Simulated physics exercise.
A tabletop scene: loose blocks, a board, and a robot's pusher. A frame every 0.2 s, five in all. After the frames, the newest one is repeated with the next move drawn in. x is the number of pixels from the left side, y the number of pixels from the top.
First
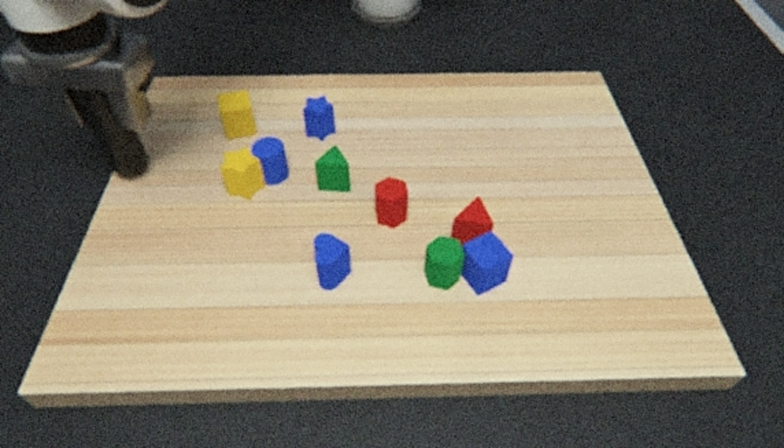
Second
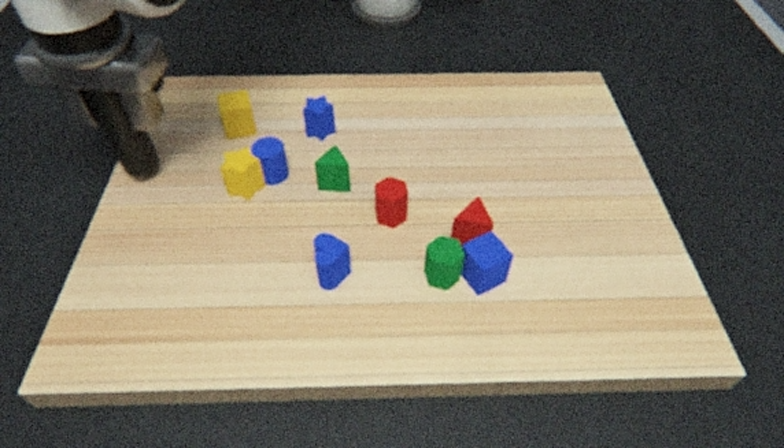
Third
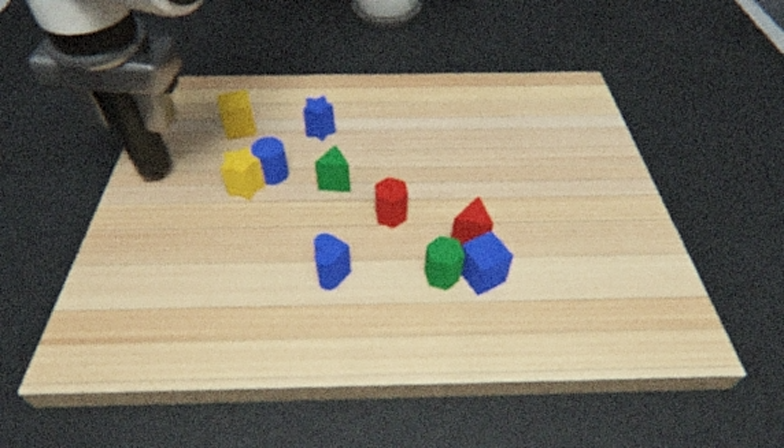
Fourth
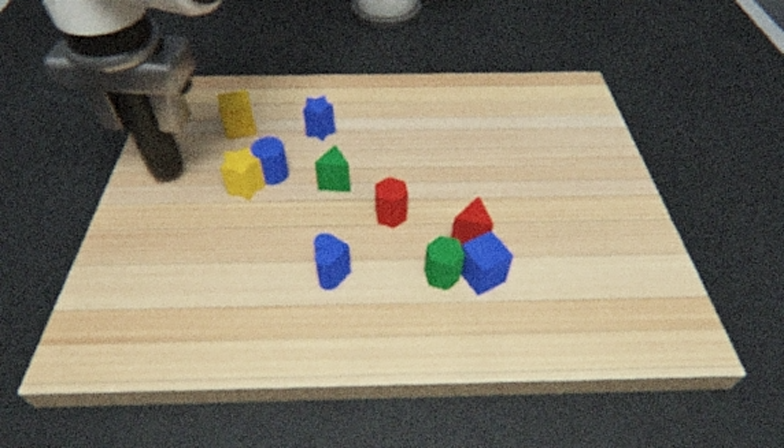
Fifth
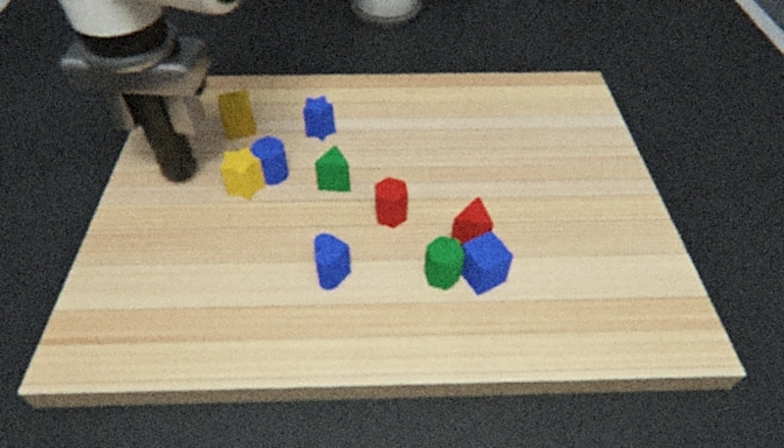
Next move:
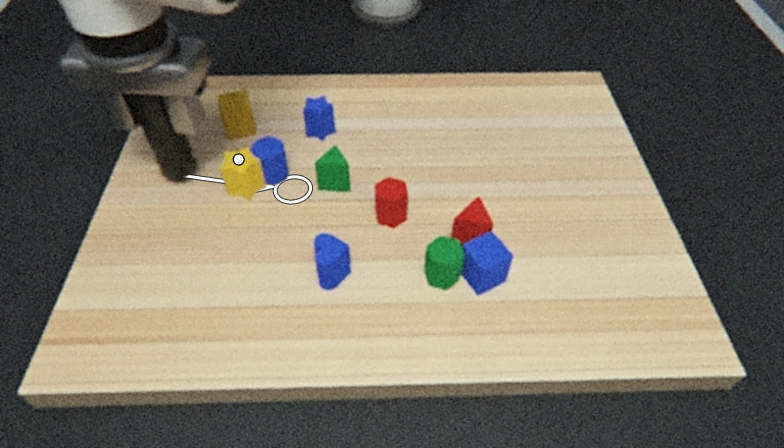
On a light wooden board scattered with red, green, blue and yellow blocks, a robot's pusher at the upper left slid a short way right, nearing the yellow star block, while every block stayed still.
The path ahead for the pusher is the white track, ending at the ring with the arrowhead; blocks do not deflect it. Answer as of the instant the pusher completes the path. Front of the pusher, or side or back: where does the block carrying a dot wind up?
When the path is over, you would find the block carrying a dot still in front of the pusher.
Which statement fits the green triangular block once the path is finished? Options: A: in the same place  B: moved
The correct letter is A.
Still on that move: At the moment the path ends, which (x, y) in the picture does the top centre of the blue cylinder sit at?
The middle of its top is at (308, 141).
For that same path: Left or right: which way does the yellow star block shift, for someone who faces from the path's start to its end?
It shifts to the right.
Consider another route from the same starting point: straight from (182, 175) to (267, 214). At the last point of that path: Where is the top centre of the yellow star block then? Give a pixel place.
It sits at (279, 165).
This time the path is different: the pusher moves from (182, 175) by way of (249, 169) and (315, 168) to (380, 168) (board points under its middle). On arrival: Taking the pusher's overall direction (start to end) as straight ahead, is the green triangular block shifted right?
Yes, that is how it ends up.
The drawn path runs in a line from (182, 175) to (293, 189); the dot is on the yellow star block.
On the path given first. One third of the way, pusher at (216, 173); yellow star block at (243, 160).
Two thirds of the way, pusher at (254, 178); yellow star block at (274, 170), turned 35° clockwise; blue cylinder at (288, 146).
At the end, pusher at (292, 182); yellow star block at (306, 180), turned 55° clockwise; blue cylinder at (308, 141); green triangular block not moved.
